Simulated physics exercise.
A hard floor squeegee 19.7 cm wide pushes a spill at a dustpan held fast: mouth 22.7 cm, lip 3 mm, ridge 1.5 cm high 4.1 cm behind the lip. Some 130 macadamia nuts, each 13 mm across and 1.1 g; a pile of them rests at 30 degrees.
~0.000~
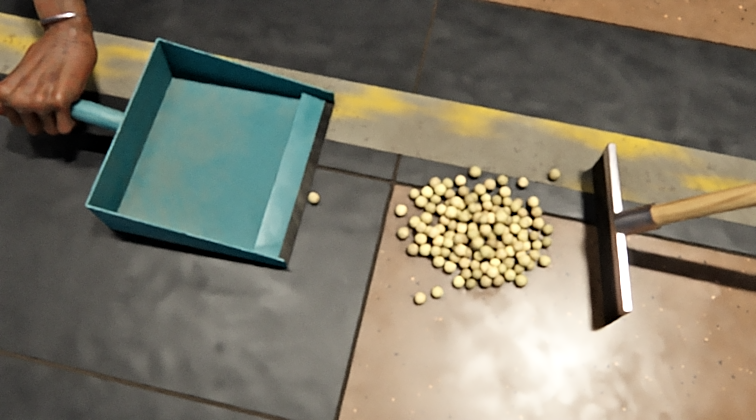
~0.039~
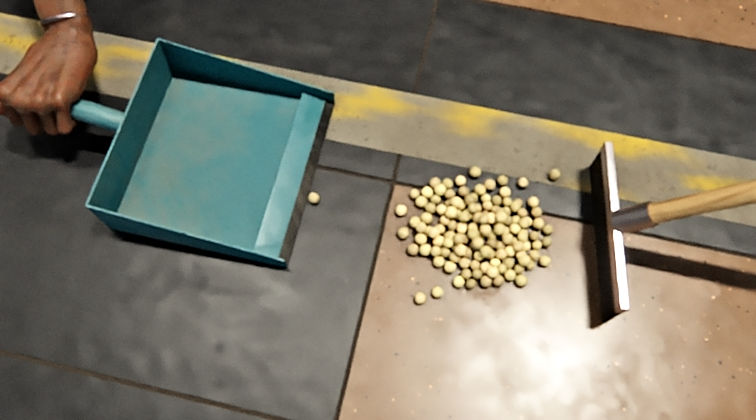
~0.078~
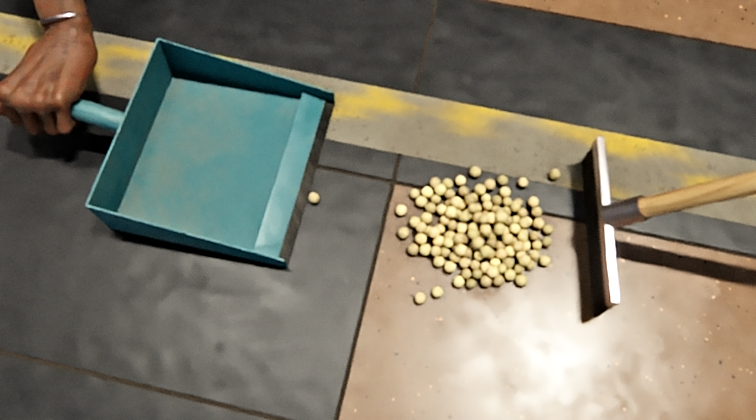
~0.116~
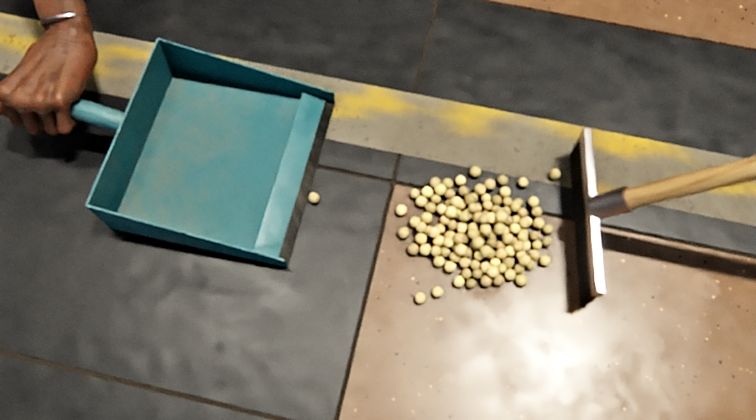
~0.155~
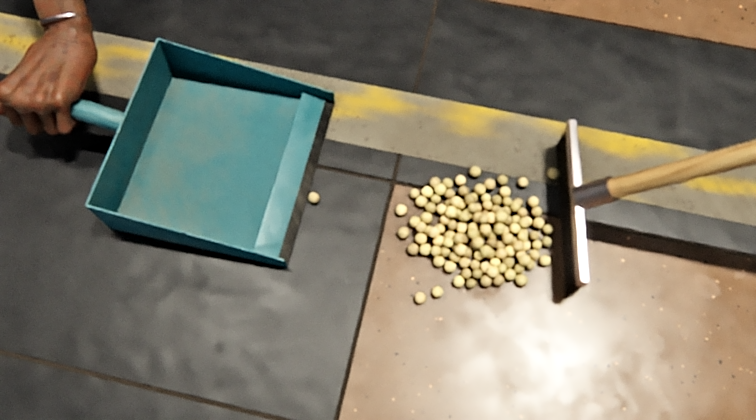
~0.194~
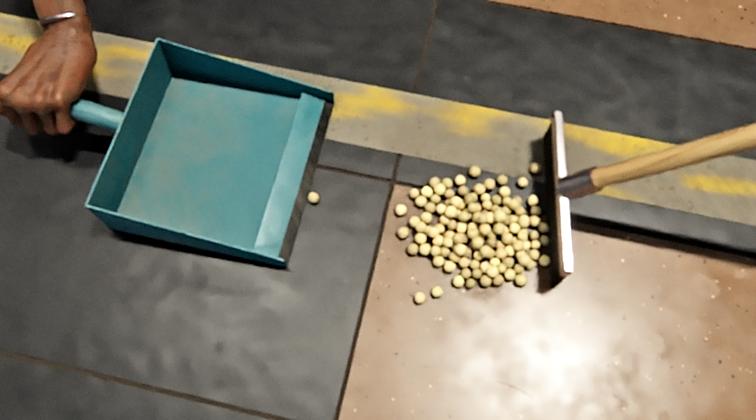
A squeegee slides left to the edge of a nut pile while a hand holds a teal dustpan.
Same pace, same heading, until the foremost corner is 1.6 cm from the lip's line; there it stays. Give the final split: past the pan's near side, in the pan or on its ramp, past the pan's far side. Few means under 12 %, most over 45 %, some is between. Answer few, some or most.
Near side few, pan few, far side few.
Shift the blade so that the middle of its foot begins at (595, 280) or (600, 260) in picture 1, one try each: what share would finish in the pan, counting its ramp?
About 10 and 5 per cent.
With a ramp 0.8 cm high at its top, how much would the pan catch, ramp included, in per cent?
In that case some 0 per cent.
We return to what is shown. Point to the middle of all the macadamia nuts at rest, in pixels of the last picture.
Around (390, 216).
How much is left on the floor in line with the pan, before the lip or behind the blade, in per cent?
Roughly 90 per cent.
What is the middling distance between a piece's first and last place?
Some 8 cm.
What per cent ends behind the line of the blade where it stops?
Roughly 60 per cent.
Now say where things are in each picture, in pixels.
The first picture shows blade from (624, 310) to (609, 151), moved 0.0 cm, 0 of the pieces shifted so far; middle of the pieces at (473, 228); pan at (212, 160).
The second picture shows blade from (621, 308) to (606, 149), moved 0.4 cm, 0 of the pieces shifted so far; middle of the pieces at (473, 228).
The third picture shows blade from (612, 302) to (598, 144), moved 1.5 cm, 0 of the pieces shifted so far; middle of the pieces at (473, 228).
The fourth picture shows blade from (597, 292) to (585, 136), moved 3.2 cm, 0 of the pieces shifted so far; middle of the pieces at (473, 228).
The fifth picture shows blade from (582, 282) to (570, 127), moved 5.2 cm, 0 of the pieces shifted so far; middle of the pieces at (473, 228).
The sixth picture shows blade from (566, 271) to (556, 119), moved 7.1 cm, 4 of the pieces shifted so far; middle of the pieces at (473, 228); pan at (212, 160). Its pace works out near 0.49 m/s, heading 24 degrees away from the viewer's side.
Then, at 0.47 s, middle of the blade 17 cm from the lip; 0 % over the lip, far side 0 %, near side 0 %.
Then, at 0.66 s, middle of the blade 8 cm from the lip; 0 % over the lip, far side 5 %, near side 0 %.
After 0.97 s, middle of the blade 3 cm from the lip; 0 % over the lip, far side 10 %, near side 0 %.
By 1.5 s all is still; near side 0 %, pan 0 %, far side 10 %, in front of the lip or behind the blade 90 %.
